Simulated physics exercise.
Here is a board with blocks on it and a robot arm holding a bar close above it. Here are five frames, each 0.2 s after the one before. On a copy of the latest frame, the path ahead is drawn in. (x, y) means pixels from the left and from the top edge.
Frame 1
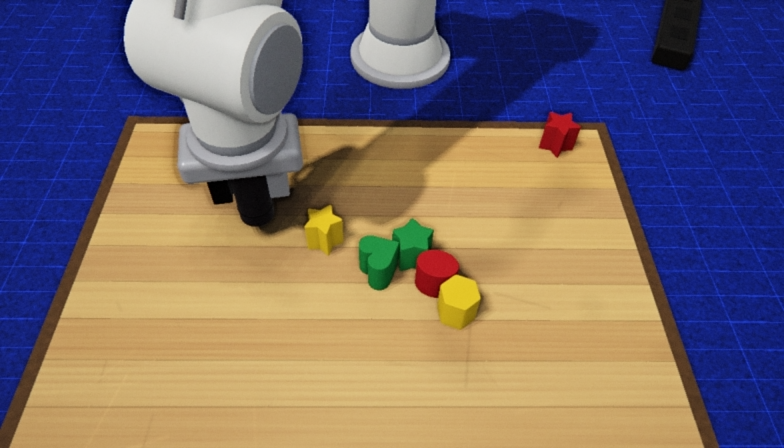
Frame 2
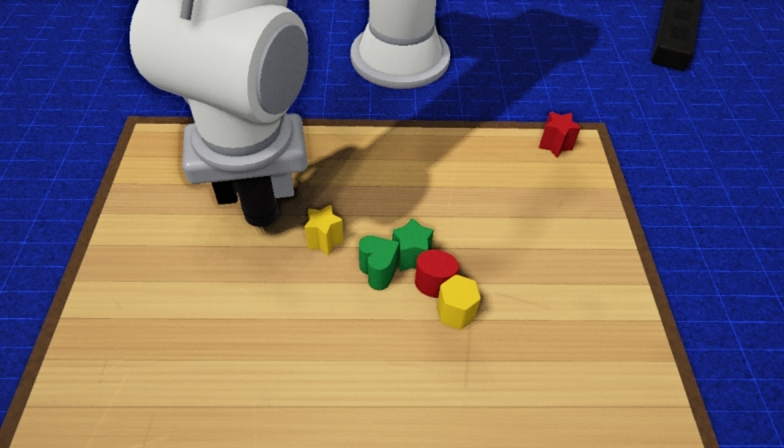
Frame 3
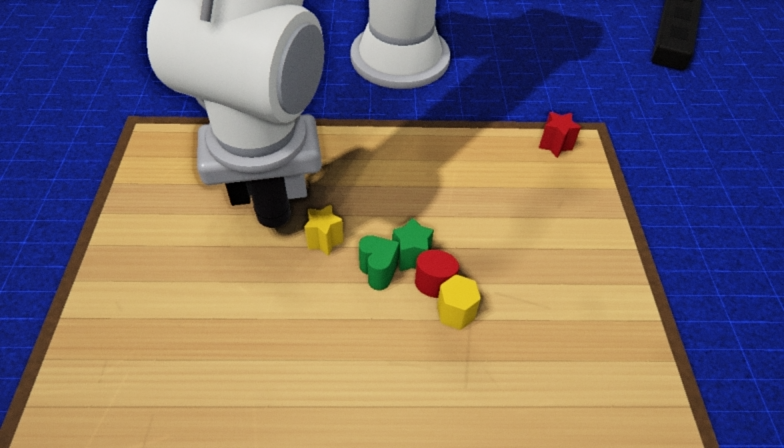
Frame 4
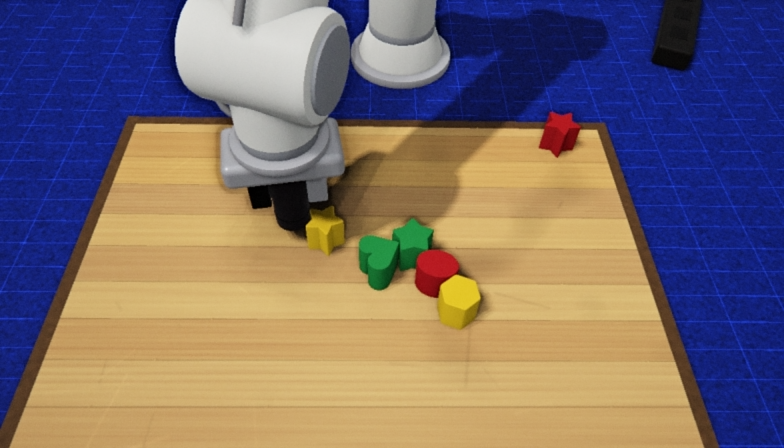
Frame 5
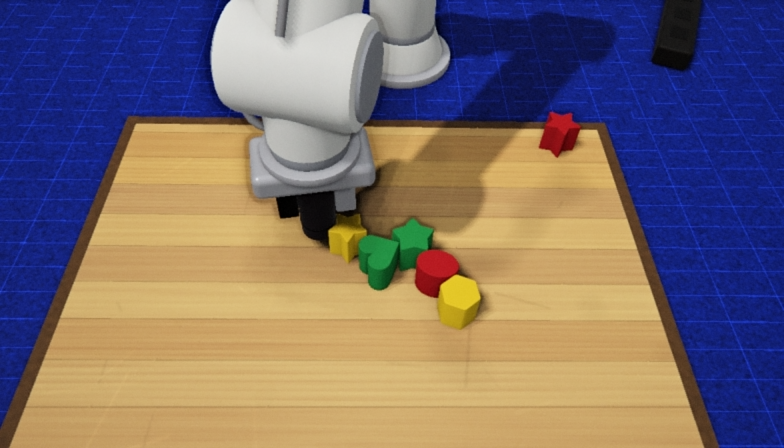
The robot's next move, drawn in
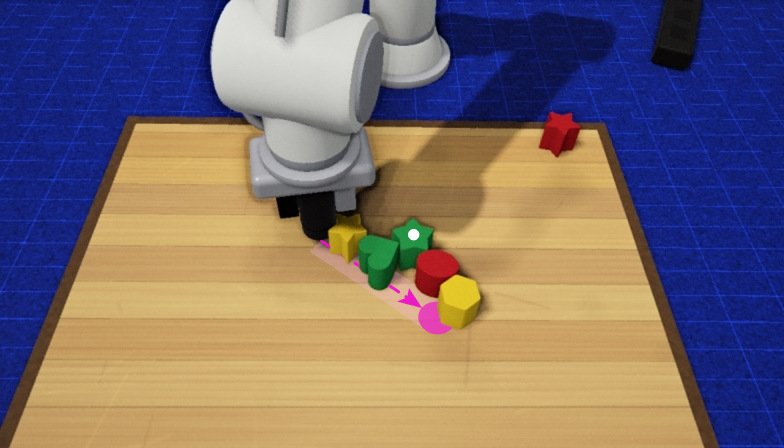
At the start, a robot arm holds a dark bar low over a wooden board, left of a yellow star block, with green, red and yellow blocks further right. The arm moves slowly right until the bar meets the yellow star, then pushes it a short way toward the green heart-shaped block.
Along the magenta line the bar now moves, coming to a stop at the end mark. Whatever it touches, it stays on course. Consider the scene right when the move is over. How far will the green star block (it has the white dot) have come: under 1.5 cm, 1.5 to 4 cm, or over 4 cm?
Band: 1.5 to 4 cm.
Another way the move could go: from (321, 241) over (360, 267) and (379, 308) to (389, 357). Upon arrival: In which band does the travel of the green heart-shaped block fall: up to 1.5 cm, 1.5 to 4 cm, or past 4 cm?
Travels over 4 cm.
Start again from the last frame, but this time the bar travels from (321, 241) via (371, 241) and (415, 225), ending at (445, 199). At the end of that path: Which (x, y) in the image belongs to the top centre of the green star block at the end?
I expect it at (443, 243).
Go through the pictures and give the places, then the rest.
The first frame shows tip of the bar (258, 215), middles of tops, yellow star block (322, 218), green heart-shaped block (379, 250), green star block (414, 235), red oval (438, 263), yellow hexagon (461, 292).
The second frame shows bar (262, 215), nothing pushed.
The third frame shows bar (274, 216), nothing pushed.
The fourth frame shows bar (294, 219), nothing pushed.
The fifth frame shows bar (320, 228), yellow star block (348, 226), green heart-shaped block (379, 250), green star block (414, 235), red oval (438, 263), yellow hexagon (461, 292).
The line goes from (321, 241) directly to (437, 318); the dot is on the green star block.
What follows on the original path. One third of the way, bar (357, 252); yellow star block (388, 249); green heart-shaped block (415, 270); green star block (421, 237), turned 30° anticlockwise; red oval (455, 265); yellow hexagon (467, 295), turned 25° clockwise.
Two thirds of the way, bar (397, 278); yellow star block (430, 274); green heart-shaped block (460, 292), turned 40° anticlockwise; green star block (442, 243), turned 105° anticlockwise; red oval (487, 268), turned 35° anticlockwise; yellow hexagon (501, 306), turned 25° clockwise.
At the end, bar (439, 306); yellow star block (474, 303); green heart-shaped block (506, 321), turned 45° anticlockwise; green star block (442, 243), turned 105° anticlockwise; red oval (493, 269), turned 50° anticlockwise; yellow hexagon (546, 320), turned 20° anticlockwise.
